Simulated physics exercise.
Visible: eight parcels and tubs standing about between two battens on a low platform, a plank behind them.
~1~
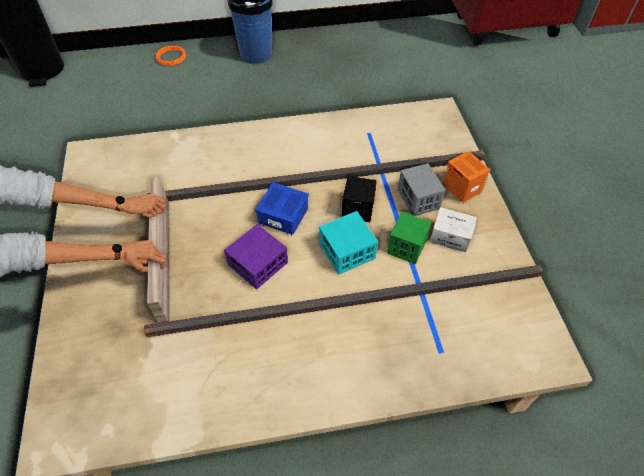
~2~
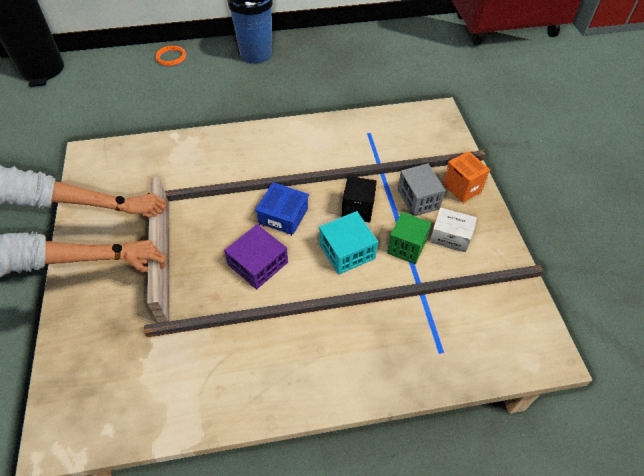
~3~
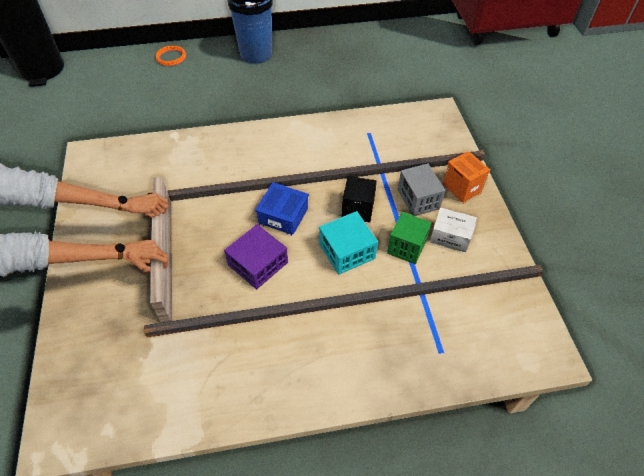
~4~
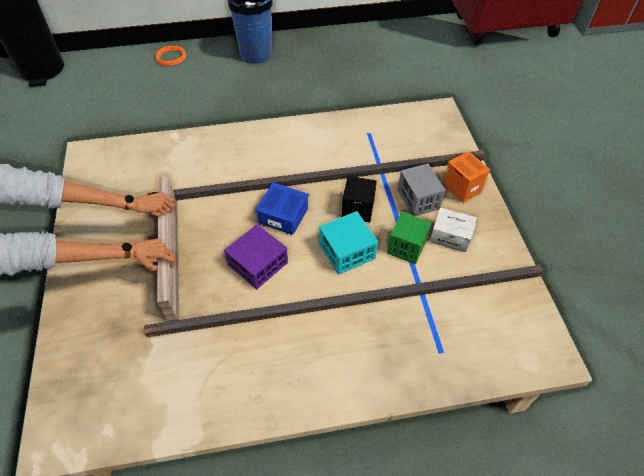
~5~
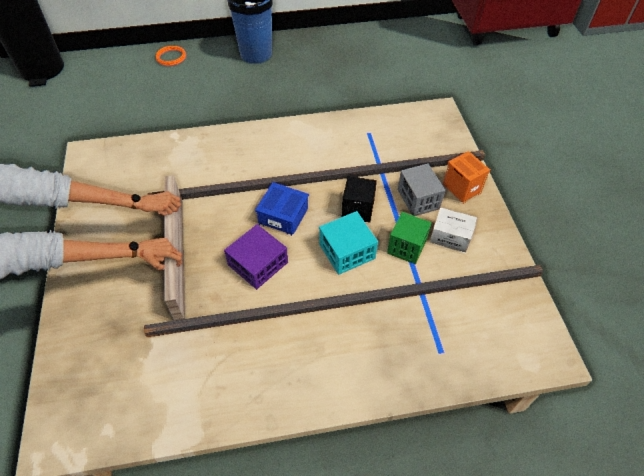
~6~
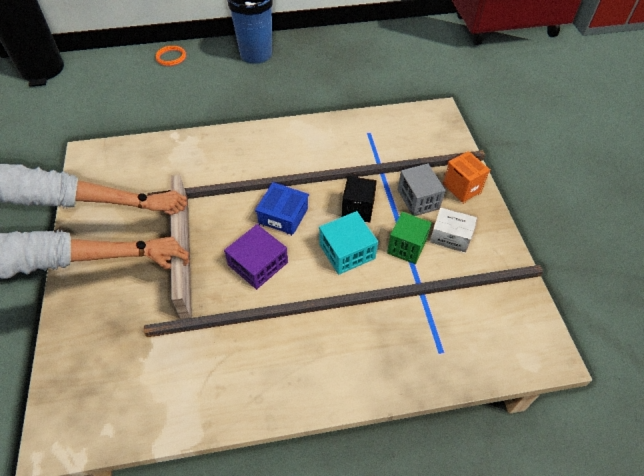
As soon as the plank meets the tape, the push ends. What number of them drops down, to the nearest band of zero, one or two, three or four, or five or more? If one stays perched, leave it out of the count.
The drop will claim one or two of them.
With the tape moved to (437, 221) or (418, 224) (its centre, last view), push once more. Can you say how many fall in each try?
4, then 3.
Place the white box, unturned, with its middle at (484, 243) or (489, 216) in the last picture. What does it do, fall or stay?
It topples off, then topples off.
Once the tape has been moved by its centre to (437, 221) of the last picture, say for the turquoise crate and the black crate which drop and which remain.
The turquoise crate remains in place, the black crate remains in place.
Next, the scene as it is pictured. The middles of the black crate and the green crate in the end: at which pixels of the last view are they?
The black crate comes to rest at (444, 184), and the green crate comes to rest at (505, 223).
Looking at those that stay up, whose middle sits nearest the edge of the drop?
That would be the orange tote.
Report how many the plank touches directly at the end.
Looks like 2 of them, all told.
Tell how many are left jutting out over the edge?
Count: 1.
A little later, none off yet; orange tote at rest near (465, 178); white box at rest near (453, 230); grey crate at rest near (421, 190).
When it is over, the number that fall off is one or two; down, white box.
